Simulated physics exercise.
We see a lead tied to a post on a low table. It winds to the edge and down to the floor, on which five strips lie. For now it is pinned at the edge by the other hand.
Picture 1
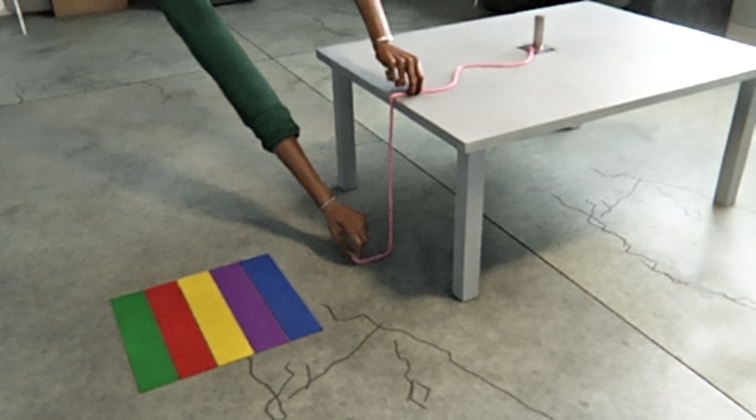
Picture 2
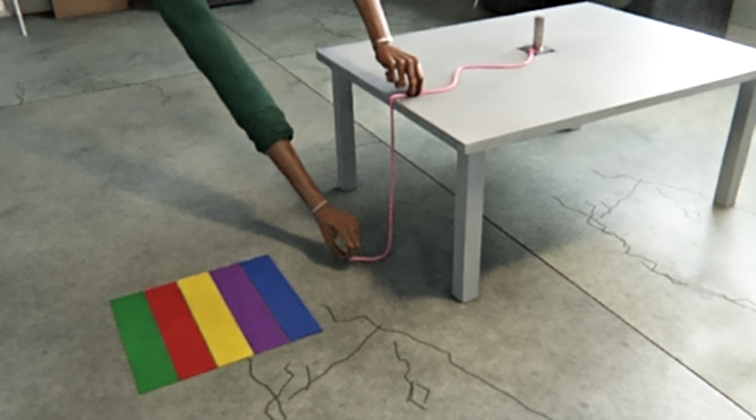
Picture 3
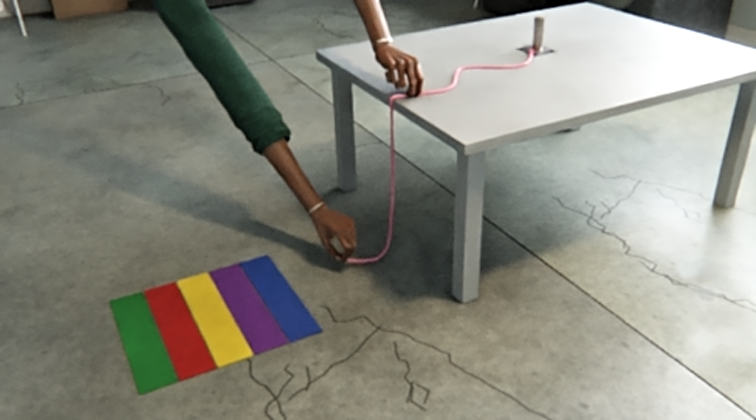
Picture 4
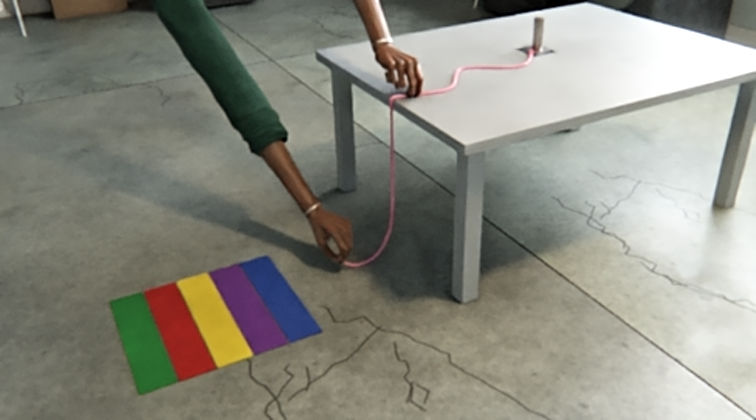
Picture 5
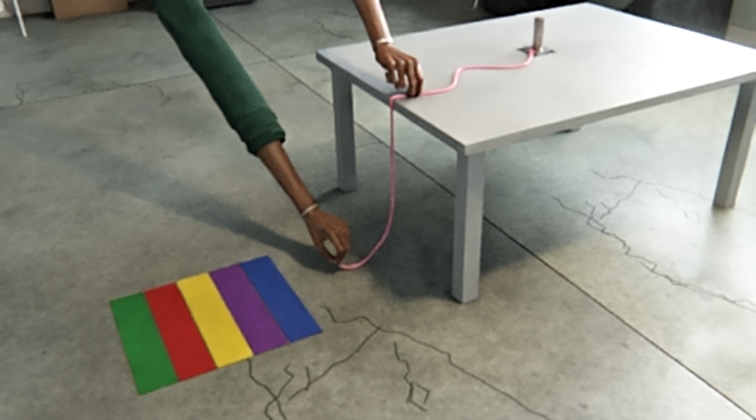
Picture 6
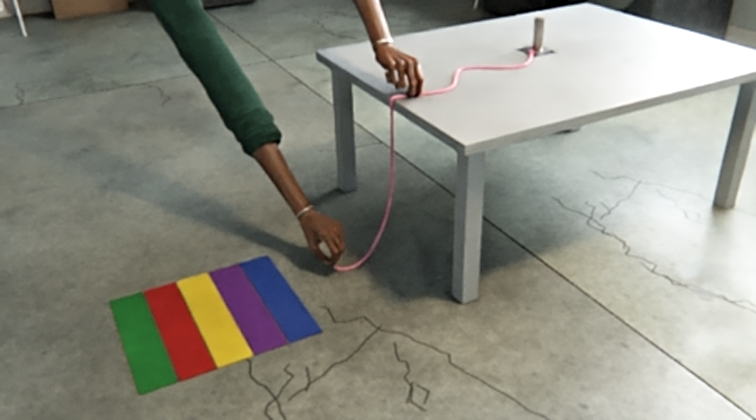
A hand low by the floor drew the end of a pink cord slightly left, near five coloured strips, while the other hand kept the cord pinned at the edge of a low table.
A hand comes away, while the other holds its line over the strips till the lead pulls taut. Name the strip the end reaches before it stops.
Yellow.
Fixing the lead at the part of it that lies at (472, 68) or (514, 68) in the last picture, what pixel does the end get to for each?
Estimates in sequence: (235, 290) then (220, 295).
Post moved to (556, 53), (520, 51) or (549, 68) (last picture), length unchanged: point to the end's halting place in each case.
Places per try: (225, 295); (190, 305); (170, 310).
A little later, end near (261, 284); over blue.
Next, end near (227, 294); over purple.
When it is tight, end near (207, 300); over yellow. The end stops over the yellow strip.
